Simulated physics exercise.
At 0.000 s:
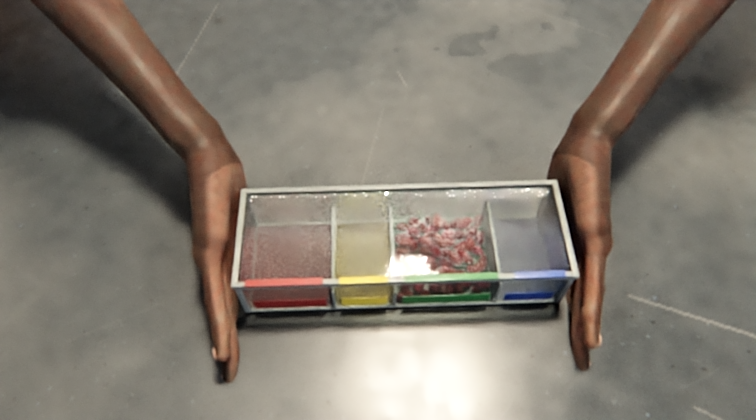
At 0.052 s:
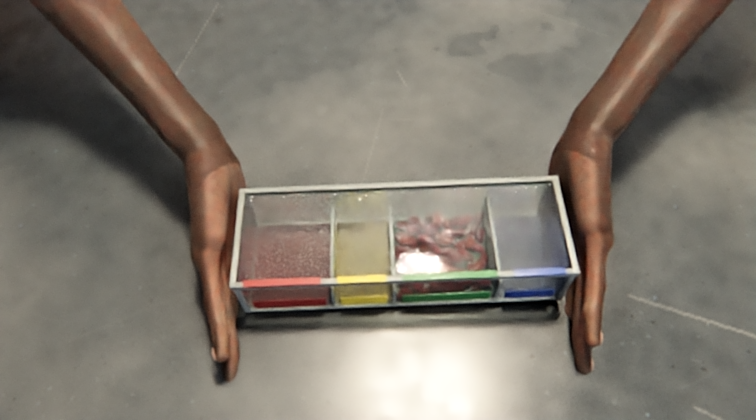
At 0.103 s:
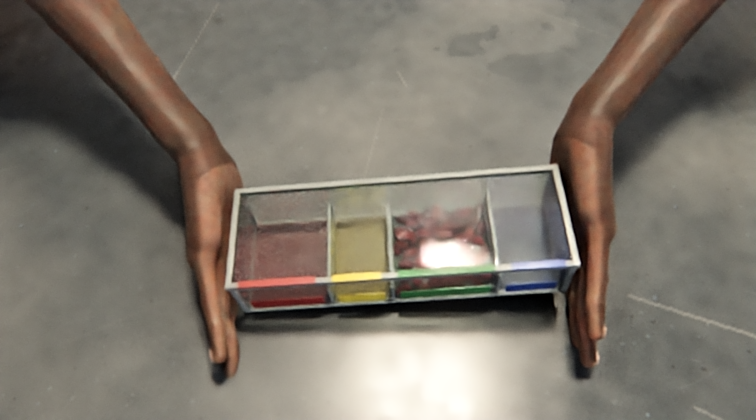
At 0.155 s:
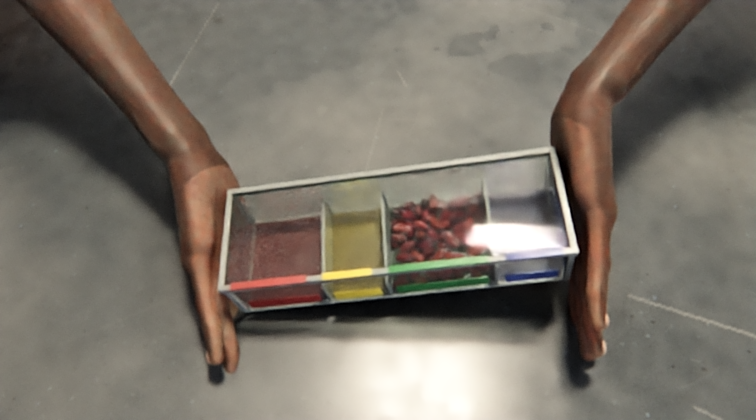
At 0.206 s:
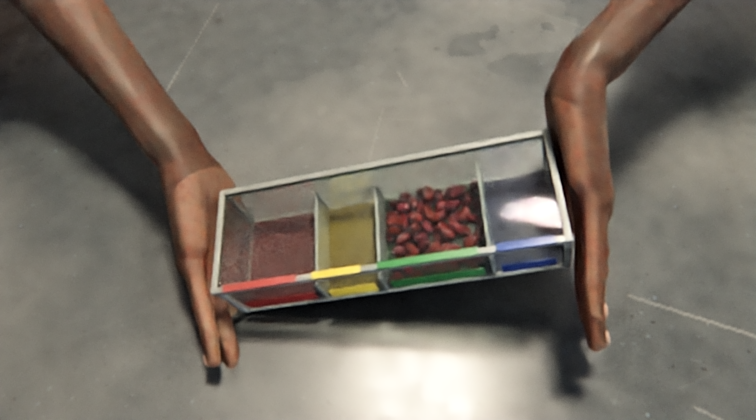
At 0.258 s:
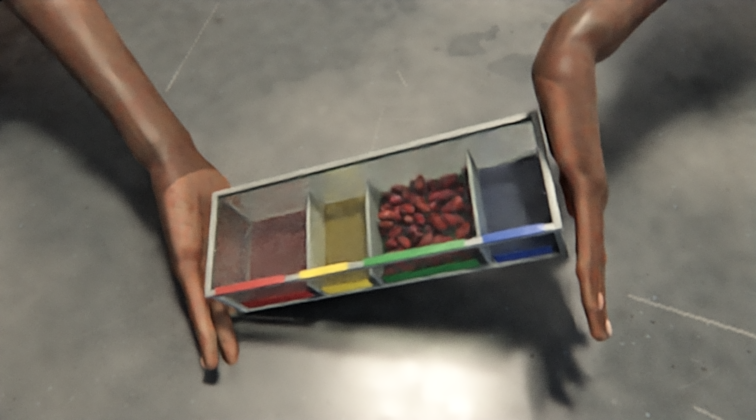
A clear-lidded sorting box with four compartments sits between two hands above a smooth grey floor, seen from above. Its front edge is striped red, yellow, green and blue from left to right, and dark red kidney beans lie in the green section. The hands tilt the box, raising its right end while the left stays low, the beans remain in their section, and the camera holds still.
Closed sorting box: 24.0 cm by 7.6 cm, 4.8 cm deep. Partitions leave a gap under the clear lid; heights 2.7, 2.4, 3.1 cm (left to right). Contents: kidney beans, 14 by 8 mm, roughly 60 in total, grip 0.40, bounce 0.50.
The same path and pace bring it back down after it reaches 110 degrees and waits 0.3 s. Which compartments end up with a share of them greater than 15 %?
Red: Greater. Blue: Not greater. Green: Not greater. Yellow: Not greater.
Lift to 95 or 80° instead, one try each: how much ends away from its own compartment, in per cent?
Around 85 and 50 in a hundred, respectively.
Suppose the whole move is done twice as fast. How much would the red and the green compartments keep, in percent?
Result in per cent: Red 100; green 0.
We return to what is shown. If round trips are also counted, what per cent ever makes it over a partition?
100 %, roughly.
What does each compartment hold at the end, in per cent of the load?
Red 100; blue 0; green 0; yellow 0 (per cent).
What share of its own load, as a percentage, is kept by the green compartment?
About 0 in a hundred.
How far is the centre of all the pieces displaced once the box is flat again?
Some 12.5 cm.
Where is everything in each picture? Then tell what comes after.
The first picture shows box tilt 0 degrees, front corners at (238, 283) and (572, 273); green 100 %.
The second picture shows box tilt 1 degrees, front corners at (236, 284) and (572, 270).
The third picture shows box tilt 5 degrees, front corners at (232, 285) and (573, 262), lowest corner left front.
The fourth picture shows box tilt 11 degrees, front corners at (225, 287) and (571, 249), lowest corner left front.
The fifth picture shows box tilt 16 degrees, front corners at (218, 289) and (565, 237), lowest corner left front.
The sixth picture shows box tilt 22 degrees, front corners at (211, 292) and (554, 224), lowest corner left front; green 100 %. Its pace works out near 115 degrees a second.
Then, at 1.26 s, tilt 110 degrees; red 95 %, yellow 5 %.
Then, at 1.93 s, tilt 56 degrees; red 100 %.
After 2.64 s, tilt 0 degrees; red 100 %.
In the end, at 3.0 s, red 100 %, blue 0 %, green 0 %, yellow 0 %.
